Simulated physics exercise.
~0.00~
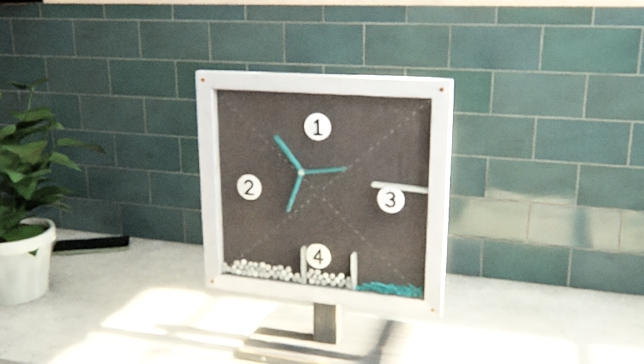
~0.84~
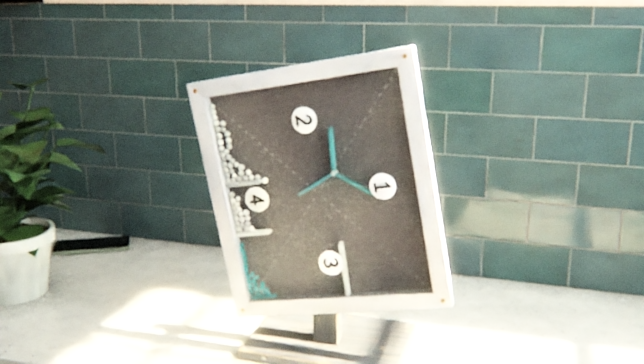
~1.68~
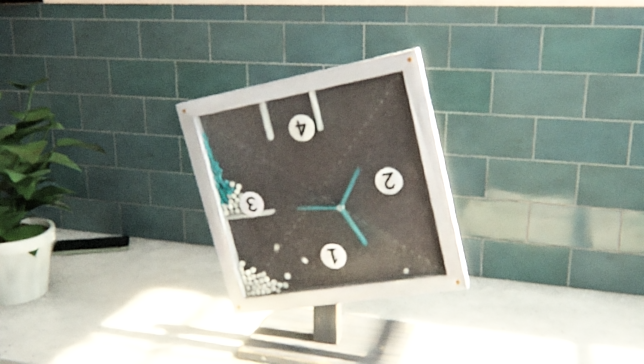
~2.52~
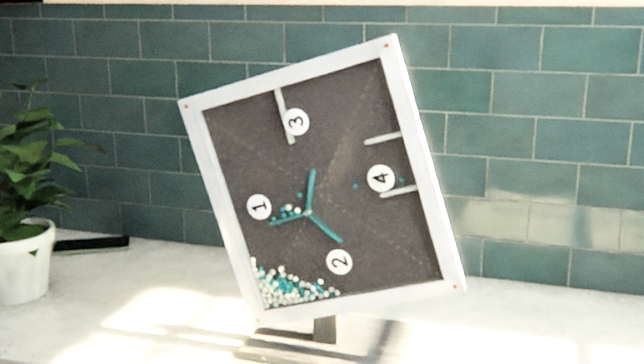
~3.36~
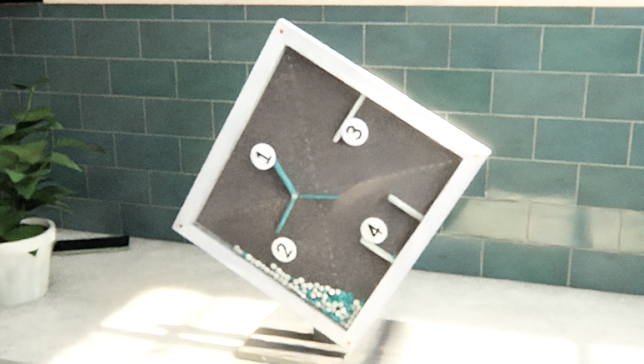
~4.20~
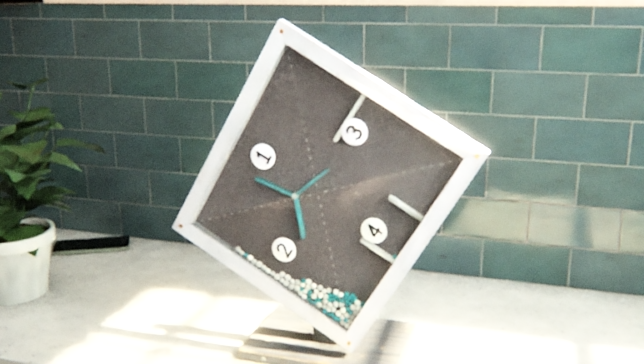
A square, white-framed box on a stand turned clockwise in several stages, spilling its white and turquoise beads from edge to edge past a spinning three-armed piece, and stopped tilted, with the mixed beads settled along its lower edge and bottom corner.
